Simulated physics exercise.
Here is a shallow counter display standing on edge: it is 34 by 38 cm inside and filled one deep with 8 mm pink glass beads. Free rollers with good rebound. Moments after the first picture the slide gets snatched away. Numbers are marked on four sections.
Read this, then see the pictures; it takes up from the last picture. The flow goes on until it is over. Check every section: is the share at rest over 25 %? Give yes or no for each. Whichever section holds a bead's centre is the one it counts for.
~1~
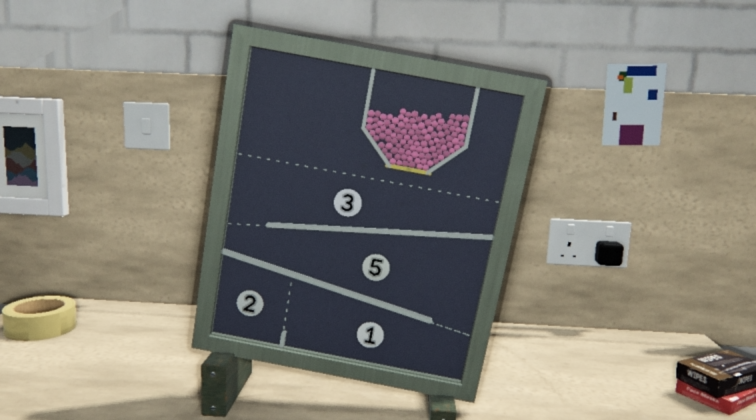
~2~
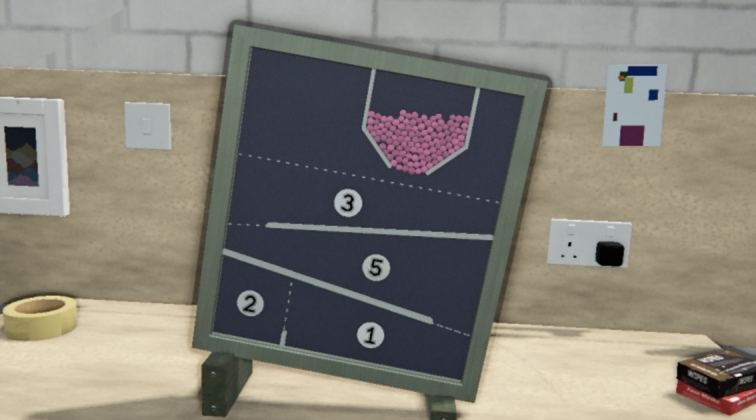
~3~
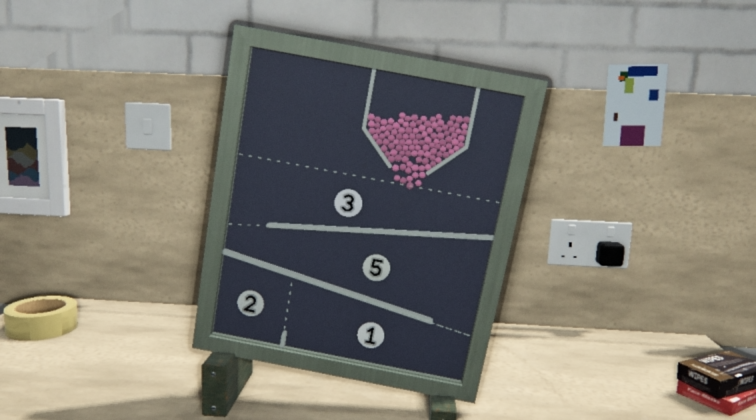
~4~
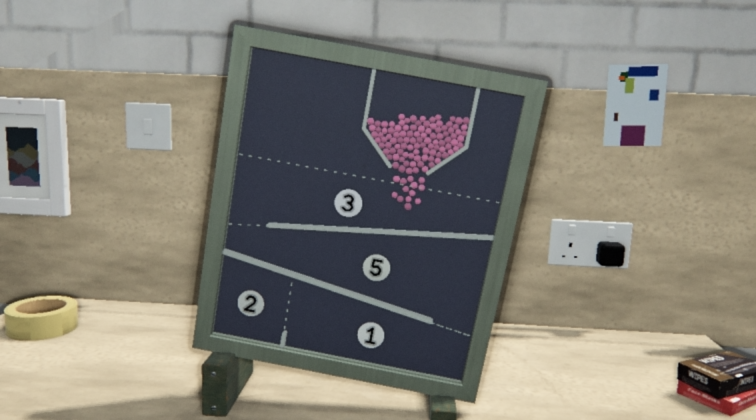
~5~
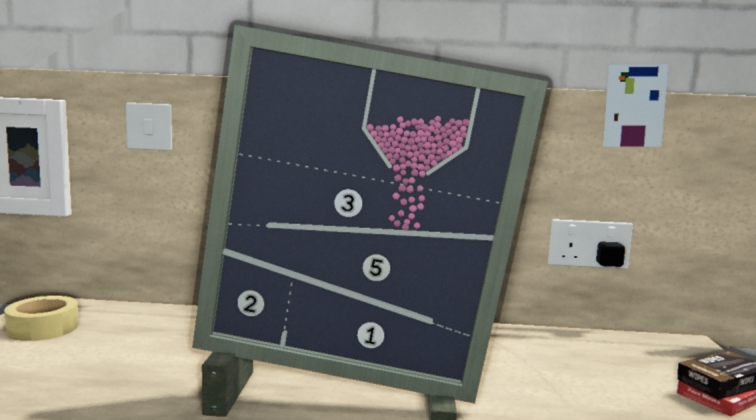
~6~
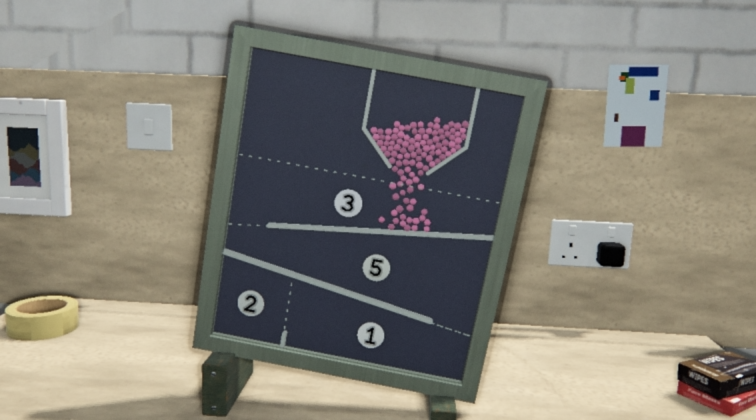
Section 1: No, section 2: No, section 3: Yes, section 5: No.
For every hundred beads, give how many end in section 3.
Around 85 %.
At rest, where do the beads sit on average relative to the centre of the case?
Offset approx. 5 cm right, 3 cm below.
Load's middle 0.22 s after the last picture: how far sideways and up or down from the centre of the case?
Some 6 cm right and 2 cm above.
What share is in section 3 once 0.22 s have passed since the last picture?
Share: Near 80 %.
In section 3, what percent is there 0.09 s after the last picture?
That comes to some 45 percent of the load.
Then, 0.09 s later than the last picture, the beads' middle is 6 cm right of and 6 cm above the centre; no. 3, 45 %.
Then, 0.22 s later than the last picture, the beads' middle is 6 cm right of and 2 cm above the centre; no. 3, 80 %.
Then, 0.46 s later than the last picture, the beads' middle is 3 cm right of and level with the centre; no. 3, 95 %, no. 5, 5 %.
All still 2.5 s after it, no. 1, 15 %, no. 2, 0 %, no. 3, 85 %, no. 5, 0 %.
